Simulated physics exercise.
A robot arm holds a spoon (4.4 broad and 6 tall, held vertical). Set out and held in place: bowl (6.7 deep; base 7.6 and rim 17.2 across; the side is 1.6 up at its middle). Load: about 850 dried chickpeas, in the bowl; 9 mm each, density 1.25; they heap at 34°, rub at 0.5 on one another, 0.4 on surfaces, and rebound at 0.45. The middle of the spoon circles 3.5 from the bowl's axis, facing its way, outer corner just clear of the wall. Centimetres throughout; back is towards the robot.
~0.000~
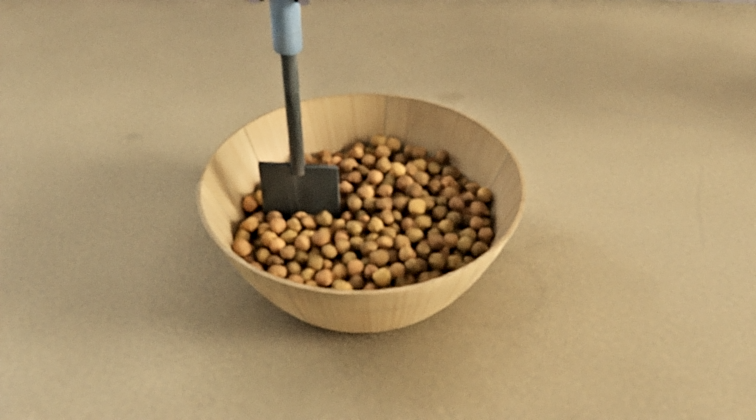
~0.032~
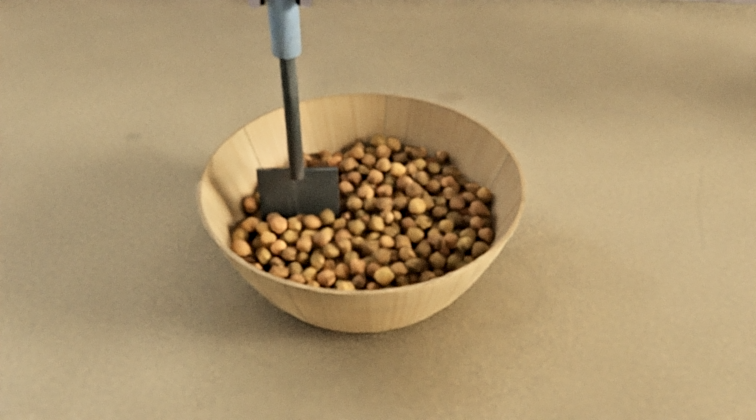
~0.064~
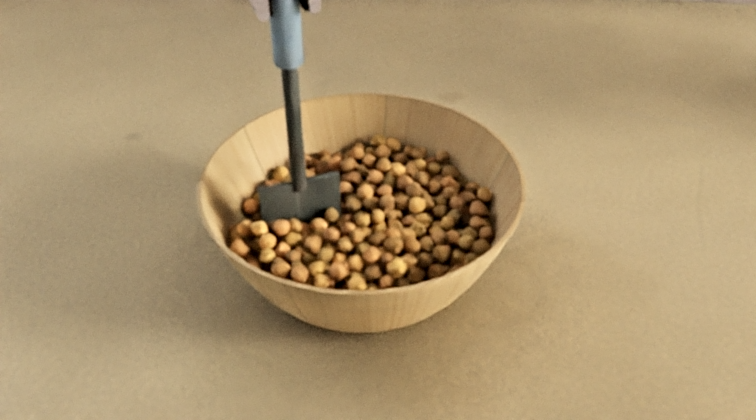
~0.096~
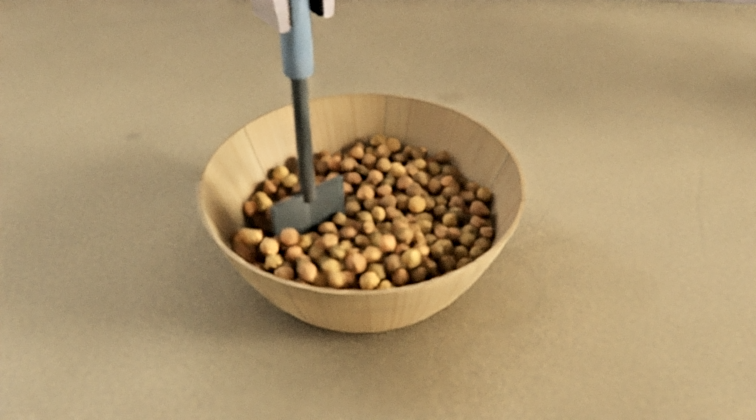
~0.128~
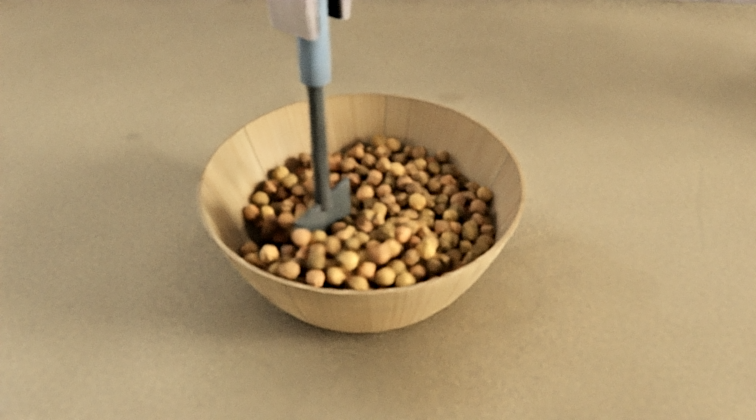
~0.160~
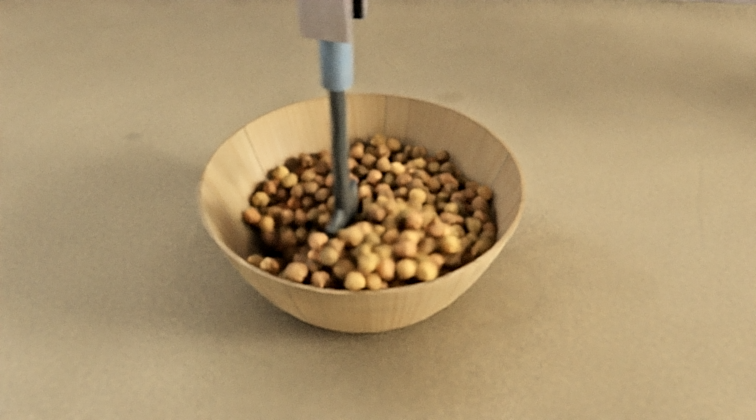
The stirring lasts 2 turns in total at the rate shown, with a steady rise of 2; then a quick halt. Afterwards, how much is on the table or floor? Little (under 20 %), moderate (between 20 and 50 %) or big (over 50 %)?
A little share, under 20 %, ends on the table or floor.
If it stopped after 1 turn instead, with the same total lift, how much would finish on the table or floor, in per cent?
In that case some 10 per cent.
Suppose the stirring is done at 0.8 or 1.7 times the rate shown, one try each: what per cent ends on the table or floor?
About 10 and 35 per cent.
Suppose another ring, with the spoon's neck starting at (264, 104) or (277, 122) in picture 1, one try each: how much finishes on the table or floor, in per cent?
Some 10 and 20 per cent.
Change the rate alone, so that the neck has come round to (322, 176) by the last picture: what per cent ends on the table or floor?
Some 10 per cent.
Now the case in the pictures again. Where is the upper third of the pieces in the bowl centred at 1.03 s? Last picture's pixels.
Near (405, 177).
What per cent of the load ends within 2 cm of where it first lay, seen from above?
Some 10 per cent.
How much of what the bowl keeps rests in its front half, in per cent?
Some 50 per cent.
After 0.60 s, 332° round, highest piece 9 above the table; 762 in the bowl, 81 on the table or floor, 7 in flight or on the tool.
After 1.03 s, 223° round, highest piece 8 above the table; 731 in the bowl, 115 on the table or floor, 4 in flight or on the tool.
After 1.45 s, 0° round, highest piece 6 above the table; 729 in the bowl, 121 on the table or floor.
After 2.15 s, 0° round, highest piece 6 above the table; 729 in the bowl, 121 on the table or floor.
At rest, 729 in the bowl, 121 on the table or floor. That is 14 % on the table or floor.
